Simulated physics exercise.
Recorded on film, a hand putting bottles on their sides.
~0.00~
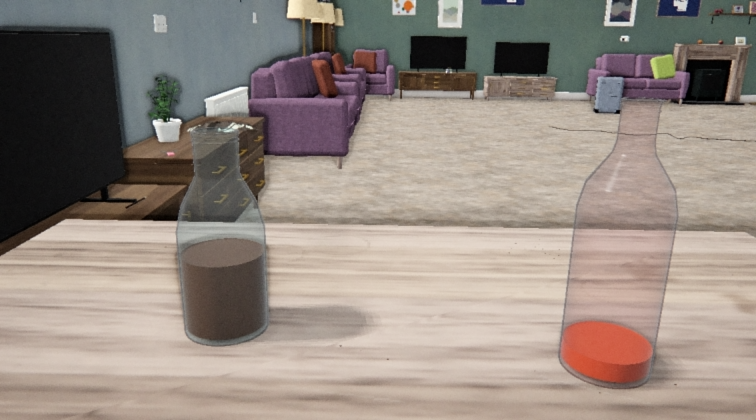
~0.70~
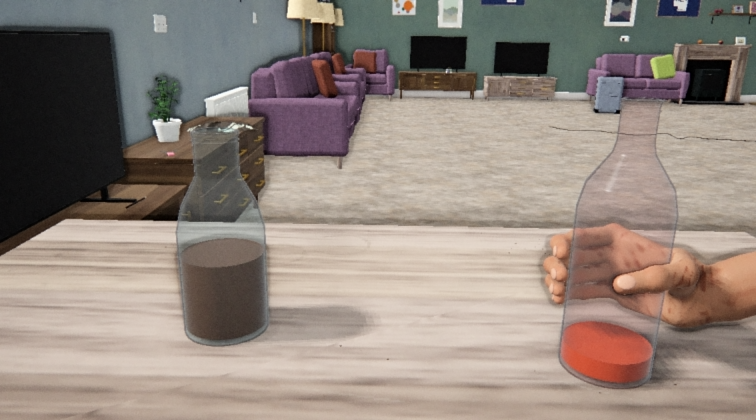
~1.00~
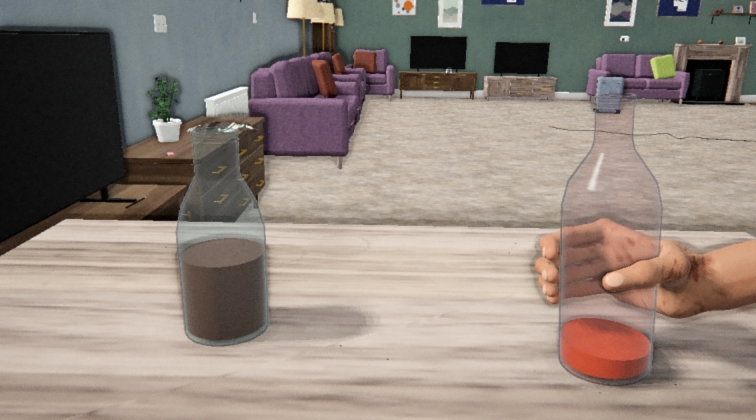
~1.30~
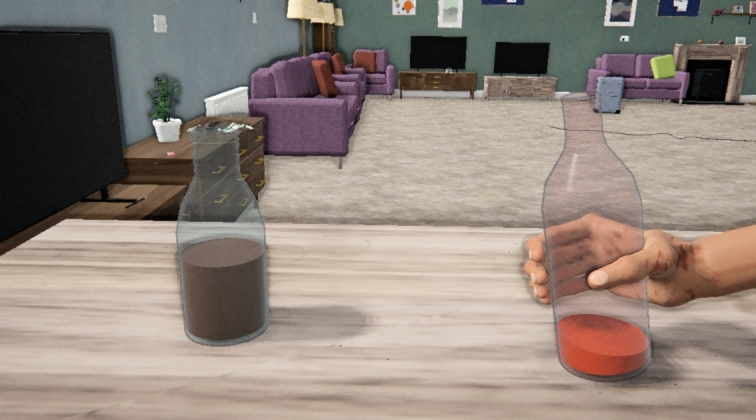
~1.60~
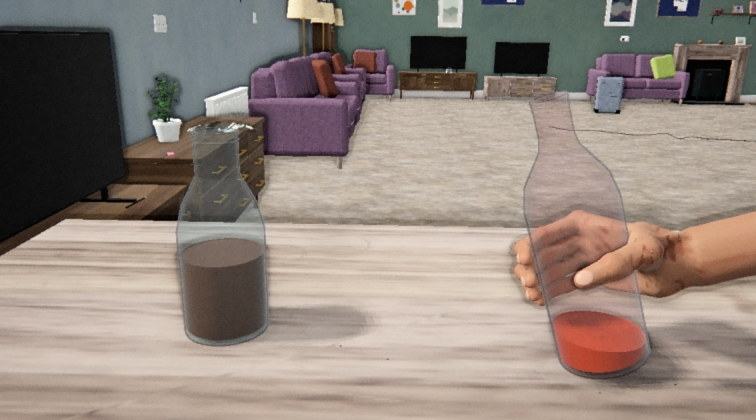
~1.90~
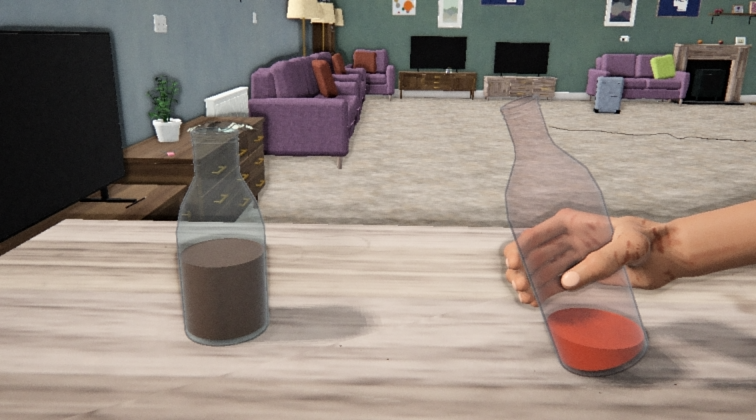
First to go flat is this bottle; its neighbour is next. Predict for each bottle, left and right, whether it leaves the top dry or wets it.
Left bottle - wets it, right bottle - leaves it dry.
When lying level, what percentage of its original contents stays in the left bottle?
45 in a hundred, give or take.
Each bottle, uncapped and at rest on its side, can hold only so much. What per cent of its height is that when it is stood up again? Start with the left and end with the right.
The first goes to near 16 per cent, the next to near 24 per cent.
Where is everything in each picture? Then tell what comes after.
Both stand upright; right bottle (622, 238) nearly empty, open; left bottle (221, 229) about a third full, open, in the first frame.
A hand takes the right bottle; right bottle nearly empty, surface at (606, 343); left bottle about a third full, surface at (223, 253), in the second frame.
The right bottle is being lowered; right bottle (610, 233) nearly empty; left bottle (221, 229) about a third full, in the third frame.
The right bottle is being lowered; right bottle nearly empty, surface at (601, 335); left bottle about a third full, surface at (223, 253), in the fourth frame.
The right bottle is being lowered; right bottle (577, 229) nearly empty; left bottle (221, 229) about a third full, in the fifth frame.
The right bottle is being lowered; right bottle (562, 230) tipped 25°, open; left bottle about a third full, surface at (223, 253), open, in the sixth frame.
After 2.6 s, the right bottle is nearly down; right bottle, all still inside.
After 3.6 s, the right bottle lies flat; right bottle, all still inside.
After 6.5 s, both lie flat; right bottle, all still inside; left bottle, a puddle at its mouth.
